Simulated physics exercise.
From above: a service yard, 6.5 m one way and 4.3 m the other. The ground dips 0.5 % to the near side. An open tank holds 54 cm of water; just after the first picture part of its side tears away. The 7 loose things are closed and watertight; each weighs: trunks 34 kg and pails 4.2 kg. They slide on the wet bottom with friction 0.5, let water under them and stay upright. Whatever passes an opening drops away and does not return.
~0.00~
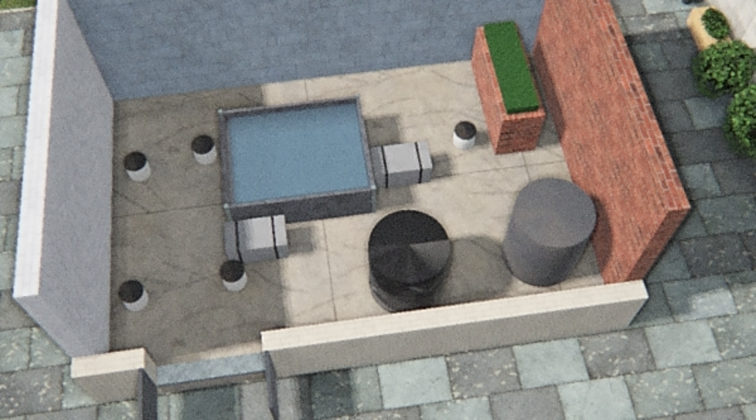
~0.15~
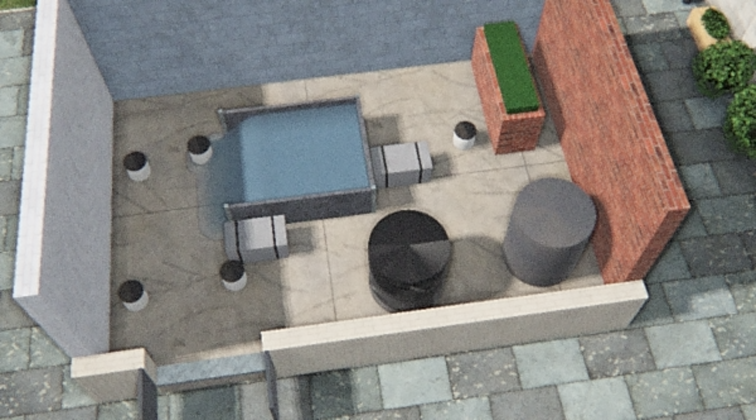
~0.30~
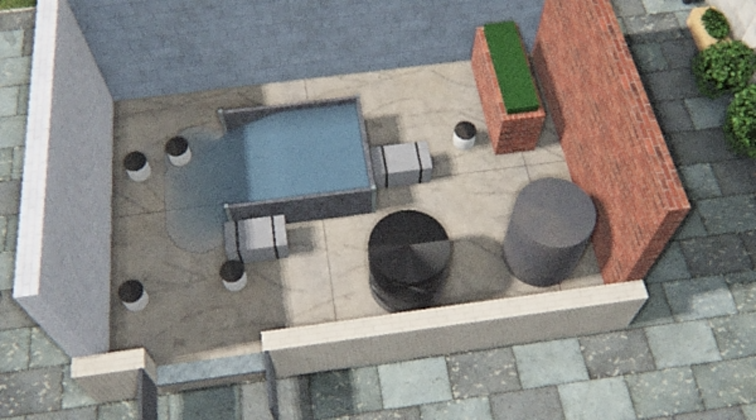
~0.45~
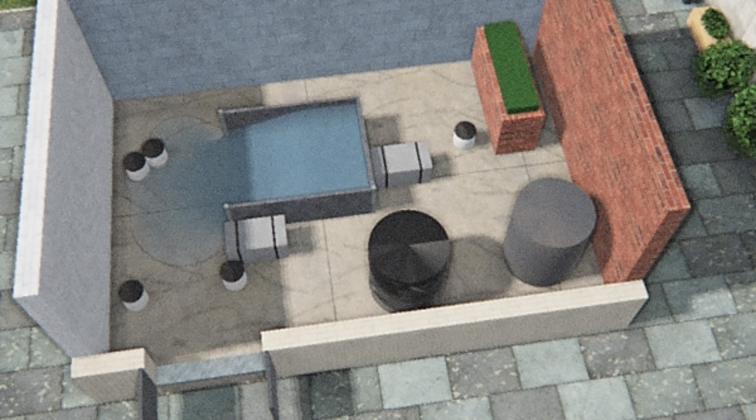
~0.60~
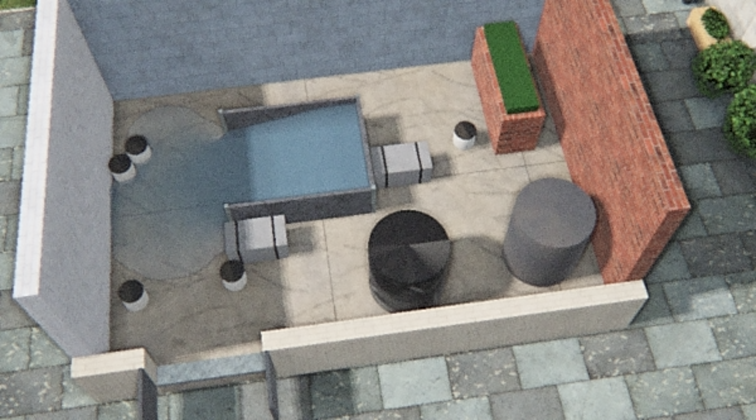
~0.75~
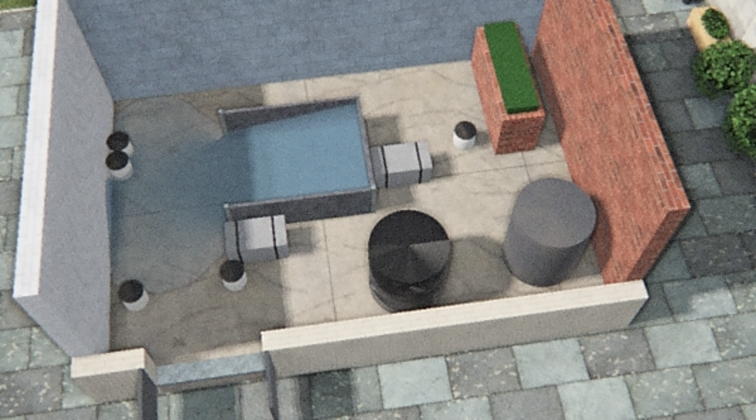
In a walled service yard, one side of an open tank gave way and water spread left across the ground, pushing a nearby pail to the left wall and nudging another slightly.
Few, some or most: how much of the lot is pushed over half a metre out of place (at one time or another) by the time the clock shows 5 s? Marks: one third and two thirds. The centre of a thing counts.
Share: From one to two thirds.
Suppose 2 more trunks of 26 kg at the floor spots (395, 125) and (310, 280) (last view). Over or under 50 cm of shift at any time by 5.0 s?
In that order: Under, less.
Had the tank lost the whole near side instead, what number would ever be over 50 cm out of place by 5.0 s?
In that case 4 of them.
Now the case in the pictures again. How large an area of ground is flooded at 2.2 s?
About 10.0 m2.
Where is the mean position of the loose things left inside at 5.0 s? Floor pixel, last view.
Near (386, 189).
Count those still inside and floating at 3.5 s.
I count 1.
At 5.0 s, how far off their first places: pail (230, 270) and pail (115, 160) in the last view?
In turn: 5 cm, 500 cm.
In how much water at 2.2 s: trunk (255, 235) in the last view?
About 0 cm.
After 1.1 s 1 of 7 are over 50 cm from their spots; 2 afloat.
After 2.2 s 3 of 7 are over 50 cm from their spots; 2 afloat.
After 3.5 s 3 of 7 are over 50 cm from their spots; 1 afloat.
After 5.0 s 3 of 7 are over 50 cm from their spots, and 3 have been at some point; 2 afloat.
